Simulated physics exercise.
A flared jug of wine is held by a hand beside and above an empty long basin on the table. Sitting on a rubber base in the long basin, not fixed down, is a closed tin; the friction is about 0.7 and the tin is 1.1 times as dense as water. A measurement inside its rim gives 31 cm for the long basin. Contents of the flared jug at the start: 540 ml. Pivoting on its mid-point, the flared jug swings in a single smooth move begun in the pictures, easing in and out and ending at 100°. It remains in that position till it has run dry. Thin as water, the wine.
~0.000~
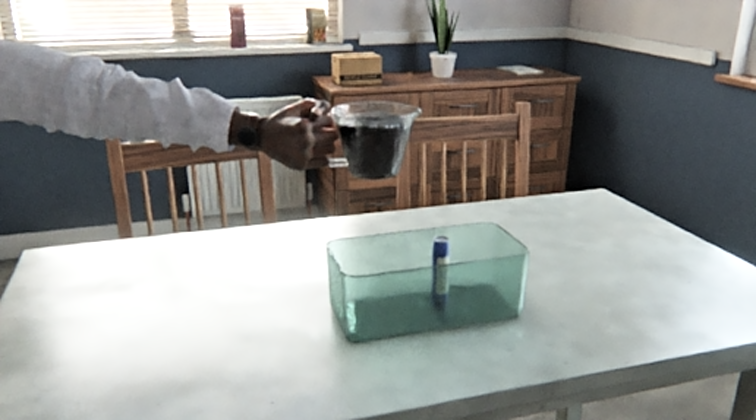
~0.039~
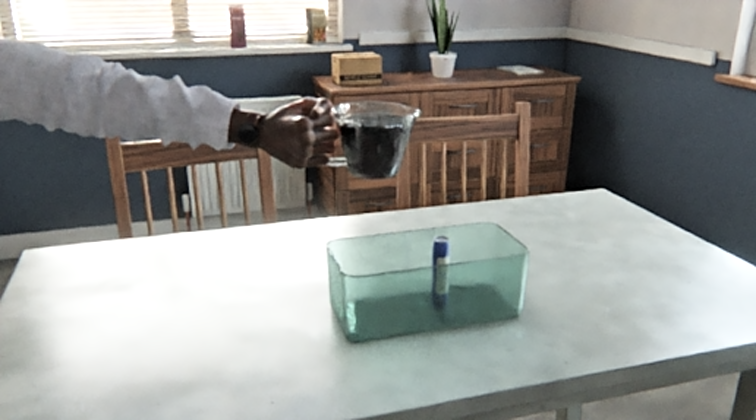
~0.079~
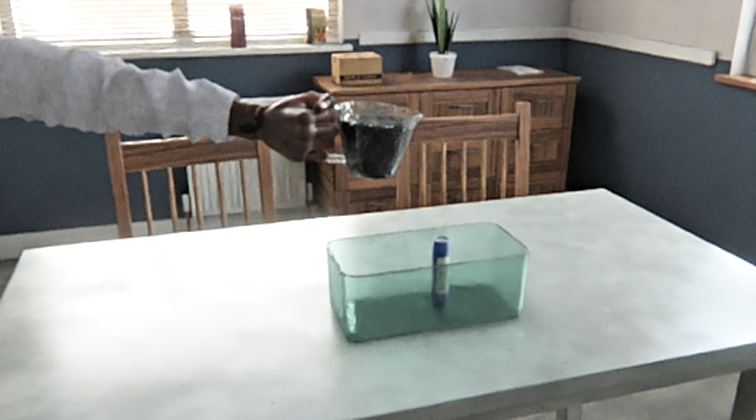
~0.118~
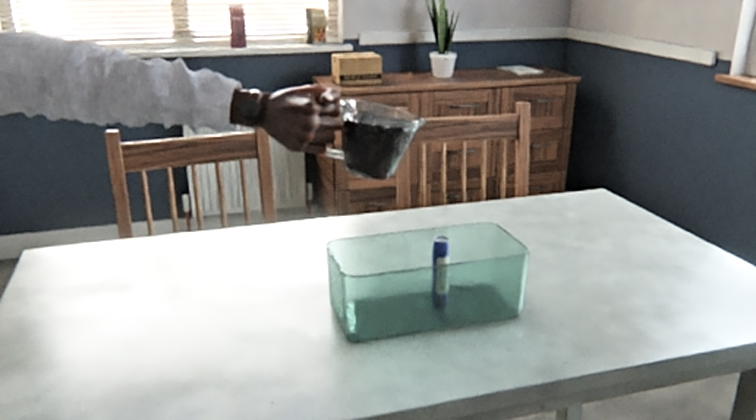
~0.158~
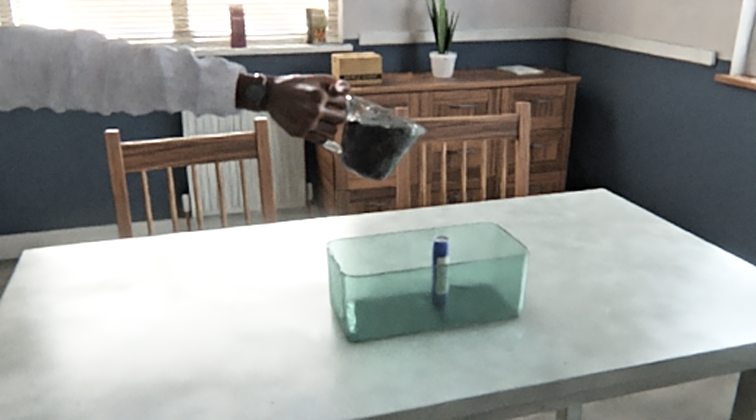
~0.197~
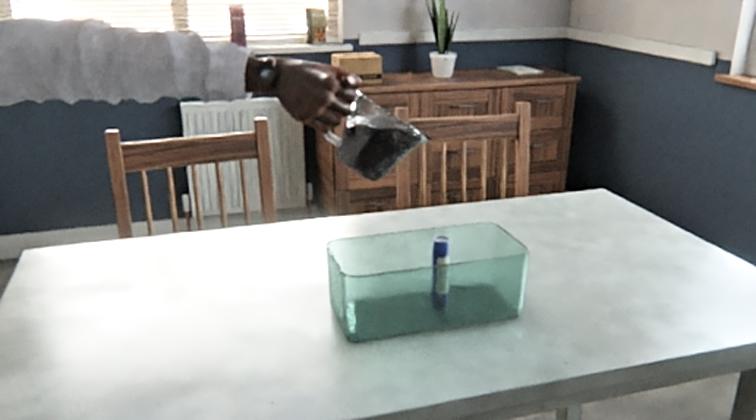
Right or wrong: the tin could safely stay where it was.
Wrong, it goes over.
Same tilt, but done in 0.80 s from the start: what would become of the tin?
Then the tin tumbles.
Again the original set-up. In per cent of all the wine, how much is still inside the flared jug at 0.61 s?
About 4 percent.
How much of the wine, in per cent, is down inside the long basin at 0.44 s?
Near 20 in a hundred.
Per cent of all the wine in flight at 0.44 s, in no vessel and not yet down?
About 48 per cent.
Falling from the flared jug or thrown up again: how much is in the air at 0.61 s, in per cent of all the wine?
In-air share: About 16 %.
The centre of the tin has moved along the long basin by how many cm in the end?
6.5 cm.
Then, 0.44 s in, the tilt is 97° and 32 per cent is still to pour; the tin stands where it began.
Then, 0.61 s in, the tilt is 100° and 4 per cent is still to pour; the tin leans 5°.
Then, 0.79 s in, the tilt is 100° and 0 per cent is still to pour; the tin lies on its side.
Then, 0.99 s in, the tilt is 100° and 0 per cent is still to pour; the tin lies on its side.
Finally, the tin lies on its side.
